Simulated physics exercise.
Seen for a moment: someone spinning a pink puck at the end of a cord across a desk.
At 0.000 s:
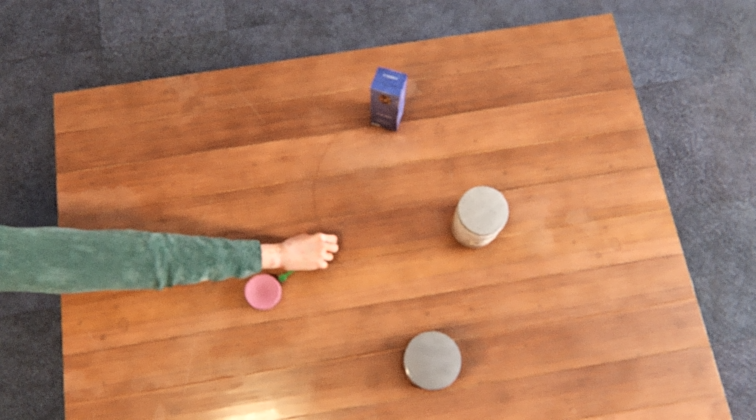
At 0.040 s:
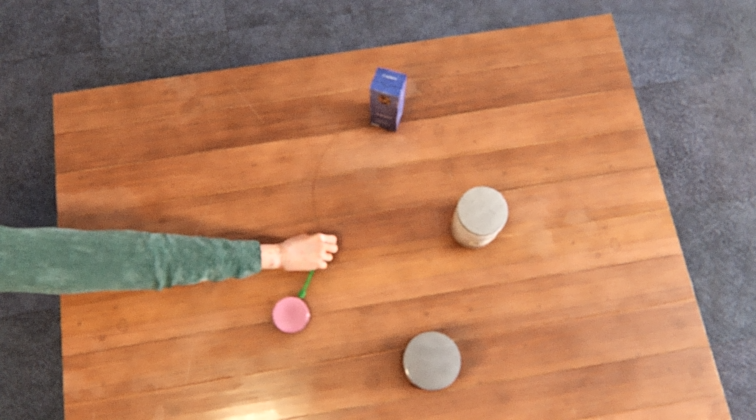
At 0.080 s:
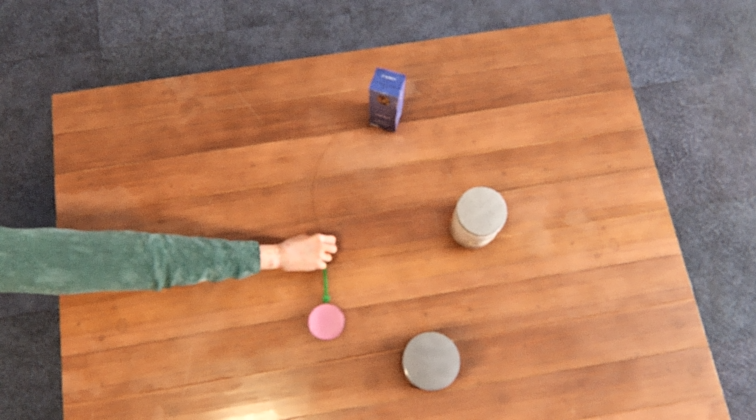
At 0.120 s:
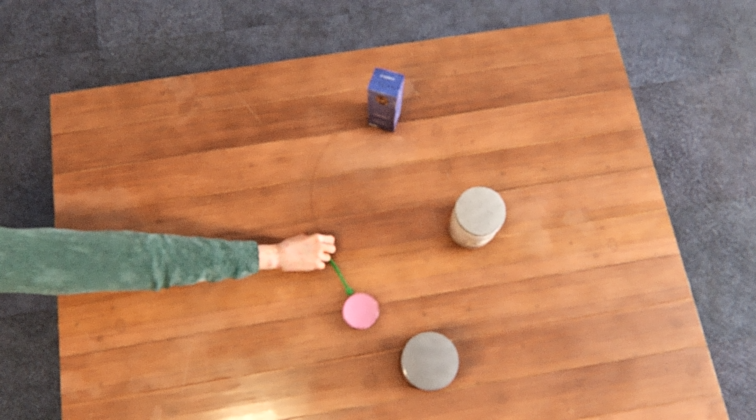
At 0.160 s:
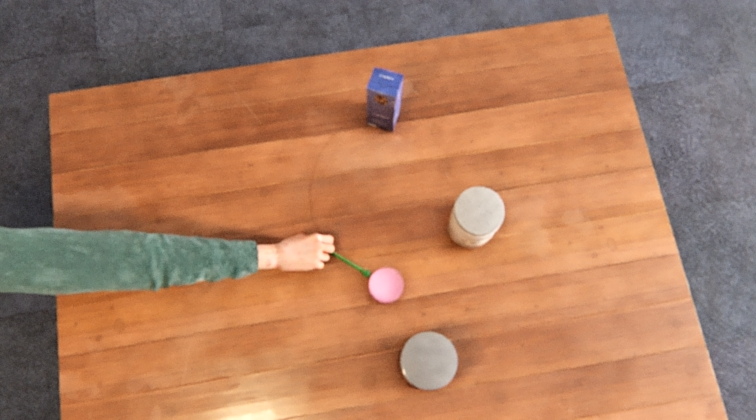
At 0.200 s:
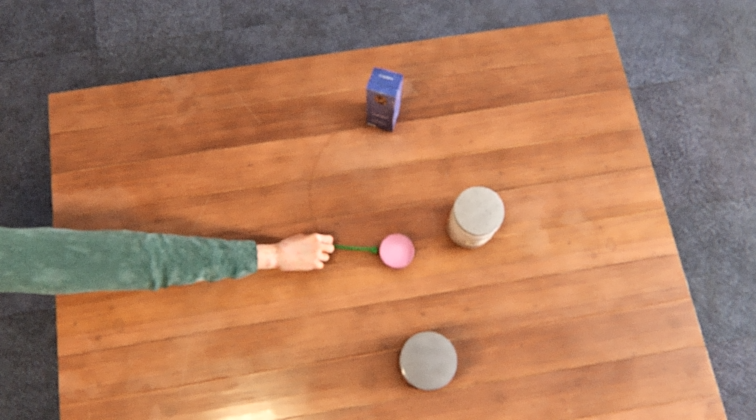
Pink puck on a green cord swinging anticlockwise around a hand on a wooden desk, passing below it to its right.
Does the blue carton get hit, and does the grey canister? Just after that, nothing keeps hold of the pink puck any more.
Answer: The blue carton gets hit, the grey canister stays clear.
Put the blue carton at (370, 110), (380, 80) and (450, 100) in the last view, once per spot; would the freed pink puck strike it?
Going by position, it is knocked first, is knocked second and is left alone third.
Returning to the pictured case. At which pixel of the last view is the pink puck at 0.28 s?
Near (391, 185).
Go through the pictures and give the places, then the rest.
Pink puck (263, 292); blue carton (389, 81); grey canister (433, 360); white canister (483, 210), in the first picture.
Pink puck (291, 315), in the second picture.
Pink puck (326, 322), in the third picture.
Pink puck (361, 311), in the fourth picture.
Pink puck (386, 285), in the fifth picture.
Pink puck (397, 251); blue carton (385, 81); grey canister (429, 360); white canister (479, 210); going round anticlockwise, in the sixth picture.
After 0.28 s, puck near (391, 185).
After 0.40 s, puck near (384, 115); blue carton pushed aside.
At rest, puck near (375, 75); blue carton knocked off. The blue carton gets hit and the grey canister escapes it.
